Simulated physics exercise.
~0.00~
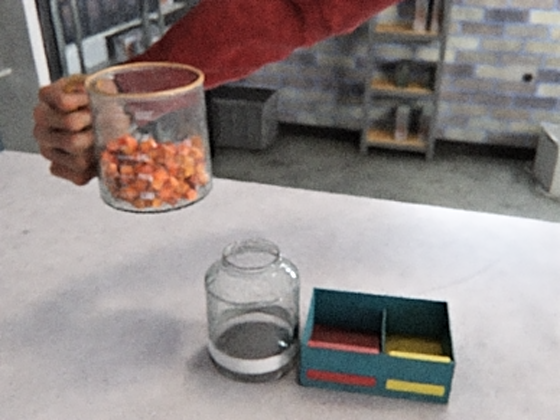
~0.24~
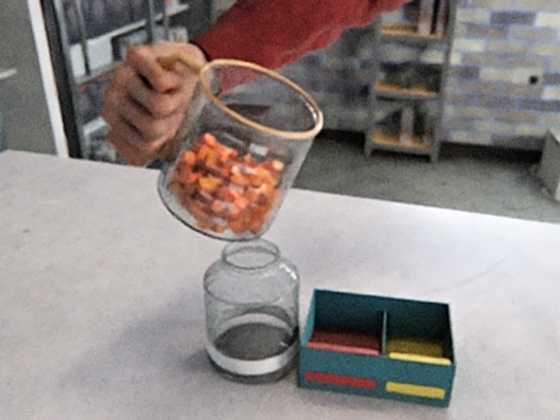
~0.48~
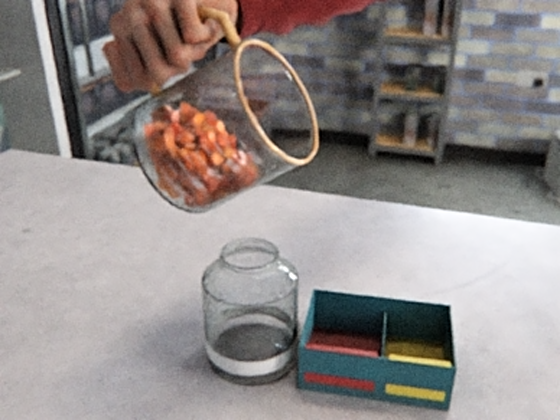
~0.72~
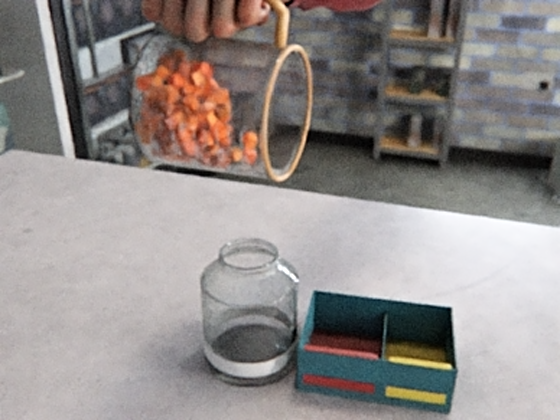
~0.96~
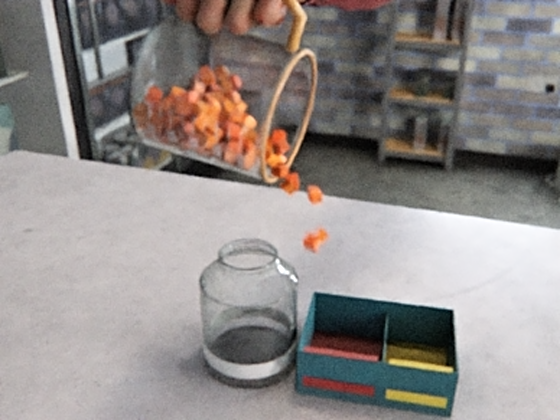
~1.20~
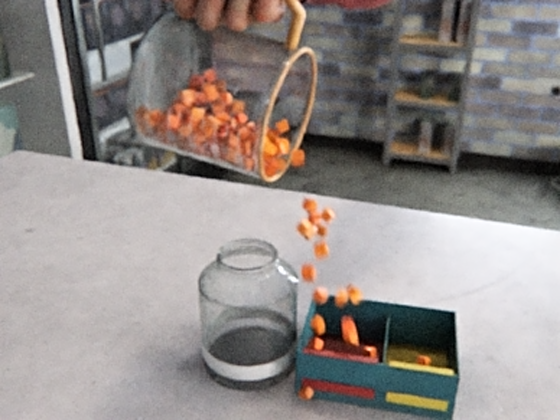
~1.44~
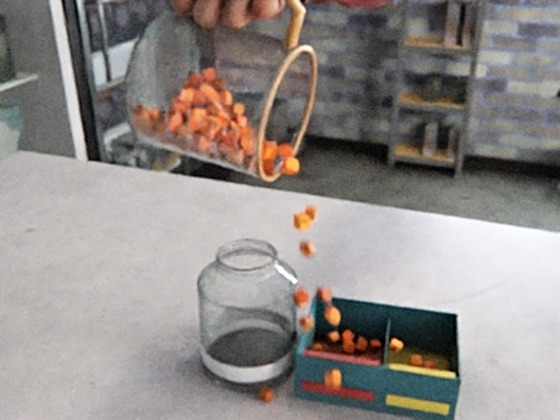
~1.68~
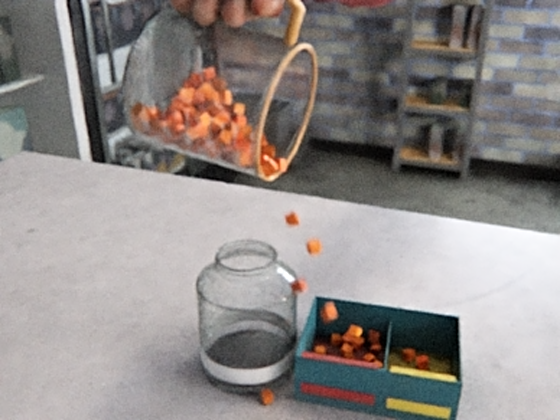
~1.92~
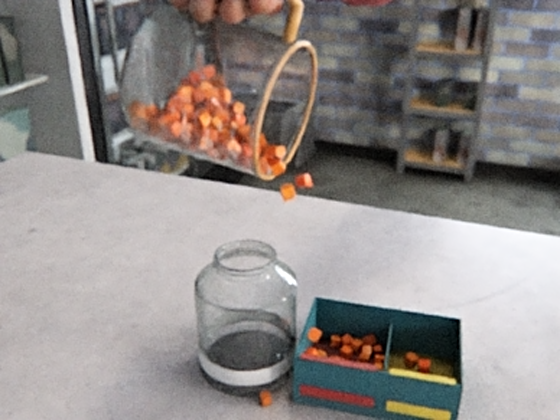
The clip shows a hand in a red sleeve tipping a glass jug of carrot cubes onto its side above a jar and a two-section tin. Cubes tumble past the empty jar, mostly into the red section, some into the yellow and onto the table, while many remain in the jug.
